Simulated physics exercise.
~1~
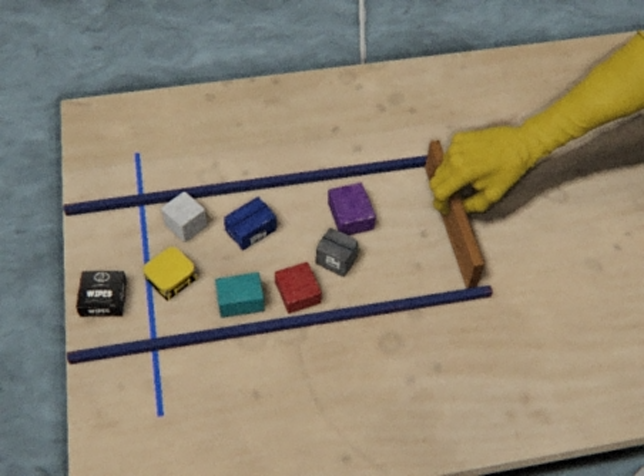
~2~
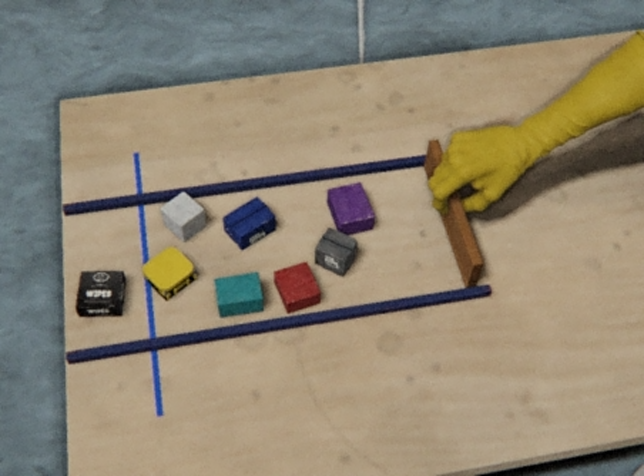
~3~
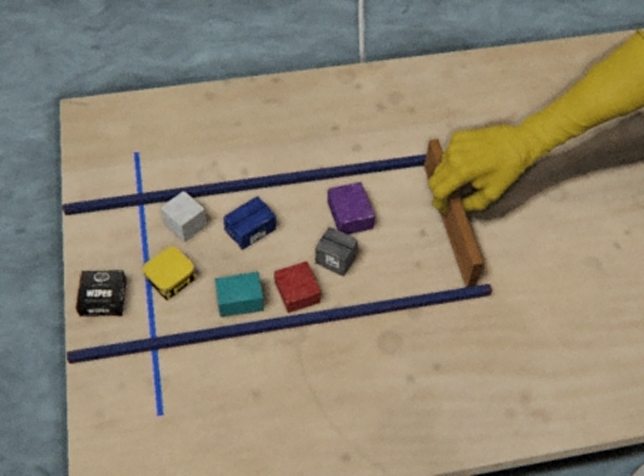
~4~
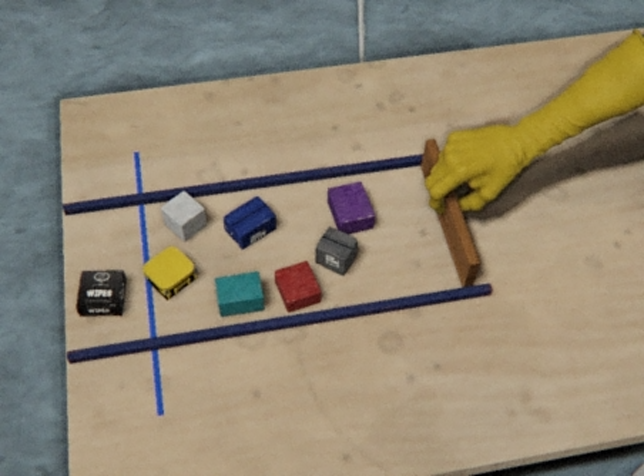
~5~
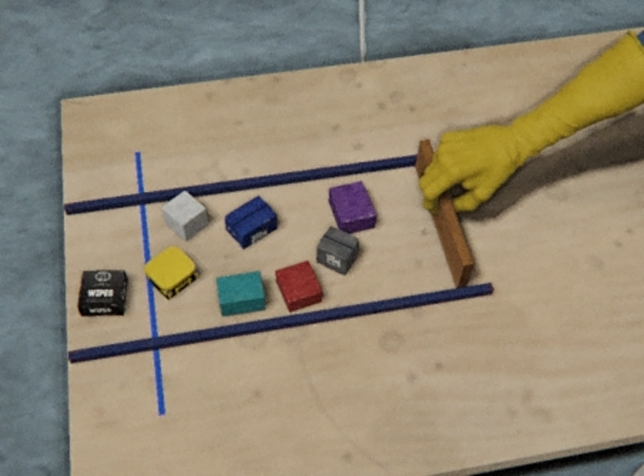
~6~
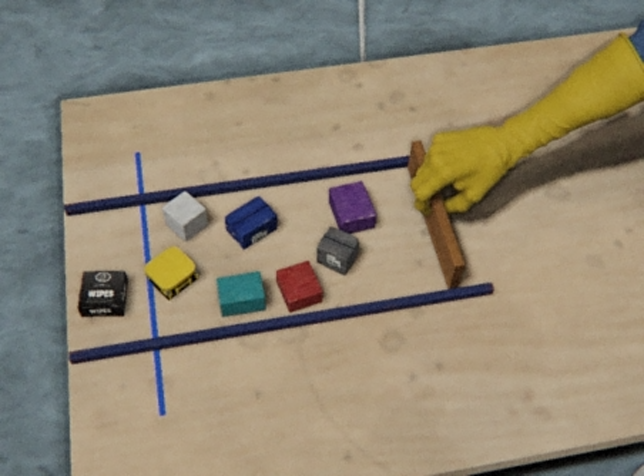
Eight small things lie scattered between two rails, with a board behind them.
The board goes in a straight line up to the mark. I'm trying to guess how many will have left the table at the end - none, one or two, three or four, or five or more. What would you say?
I would say one or two.
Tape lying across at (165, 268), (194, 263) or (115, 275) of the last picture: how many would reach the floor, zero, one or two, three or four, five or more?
One after another: Just one or two, either one or two, five or more.
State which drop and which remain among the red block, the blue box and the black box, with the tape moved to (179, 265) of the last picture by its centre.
Taking them in turn, the red block does not drop, the blue box does not drop, the black box tips off.
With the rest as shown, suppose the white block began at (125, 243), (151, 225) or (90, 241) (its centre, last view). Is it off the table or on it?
The white block is lost; is lost; falls.
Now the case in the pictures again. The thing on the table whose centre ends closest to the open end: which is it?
That would be the blue box.
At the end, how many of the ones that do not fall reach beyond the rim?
The answer comes to 1.
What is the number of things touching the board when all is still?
Contact count: 3.
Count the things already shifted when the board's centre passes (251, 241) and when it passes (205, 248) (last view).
Counts: 7 and 8.
Soon after, none off yet; black box at rest near (103, 294); yellow case at rest near (171, 273); white block at rest near (186, 217).
After that, none off yet; black box moving near (97, 295); yellow case displaced about its own width near (147, 284); white block displaced a little near (172, 212).
In the end, the number that fall off is one or two; gone, yellow case and black box.
